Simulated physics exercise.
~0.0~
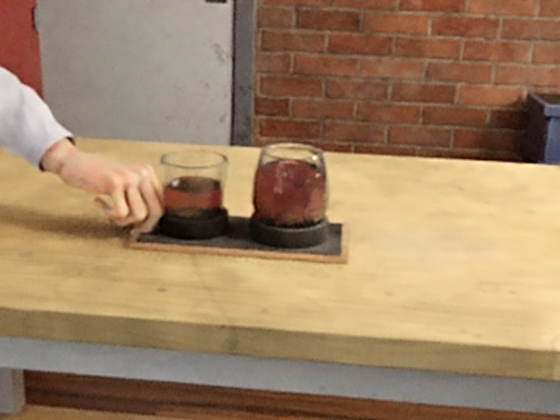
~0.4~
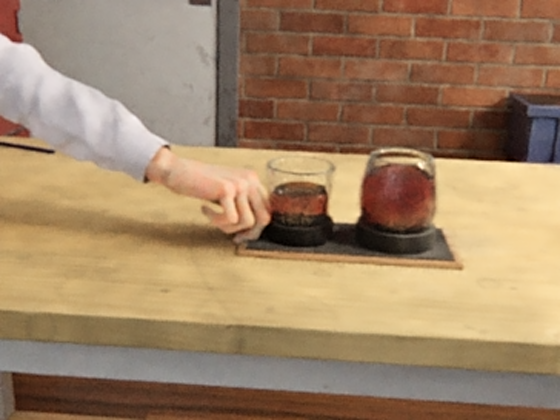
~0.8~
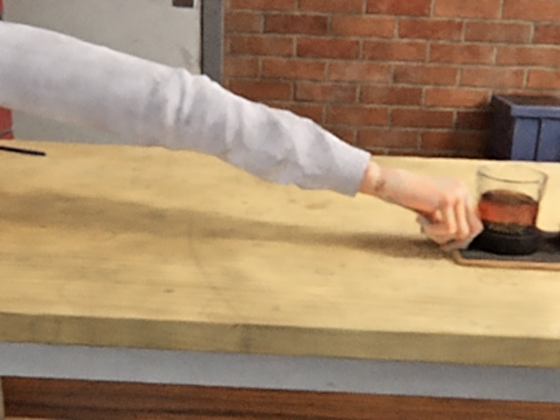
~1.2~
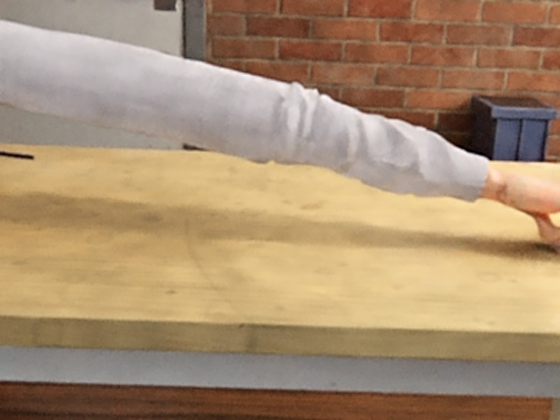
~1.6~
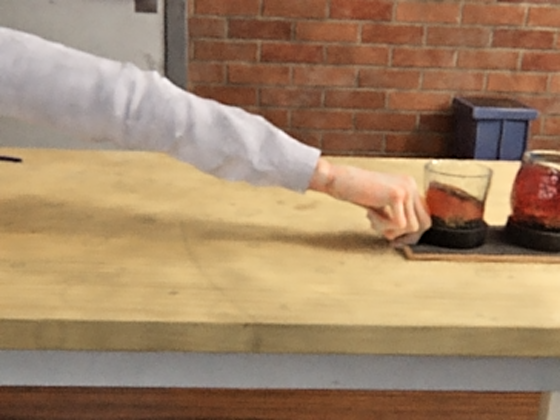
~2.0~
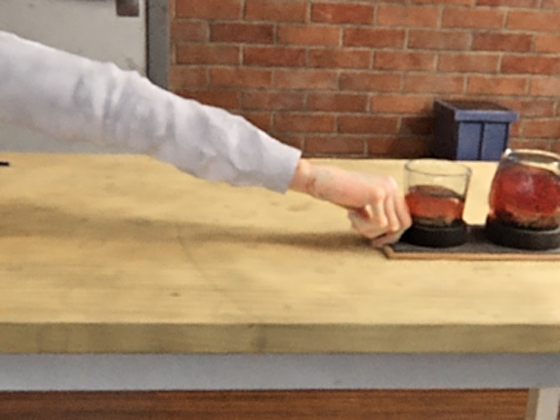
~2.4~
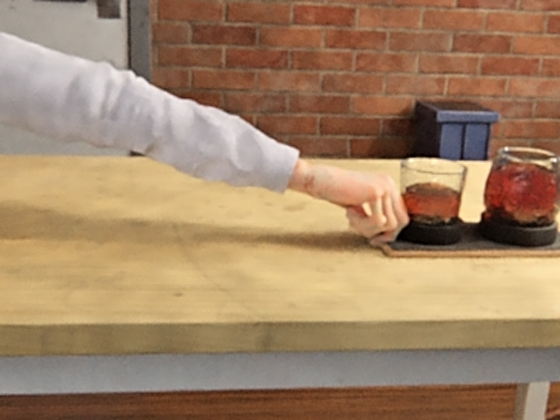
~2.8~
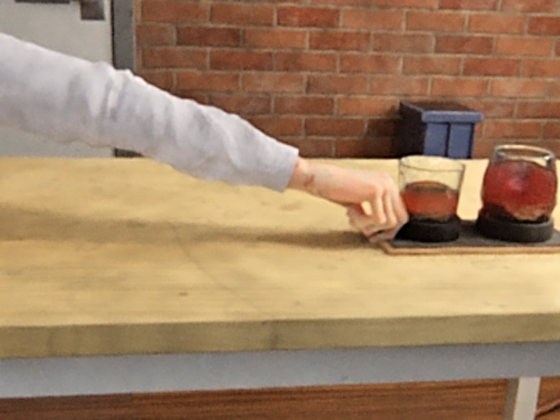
A tray with two glasses of tea slides right, reverses left, and stops beside the hand.
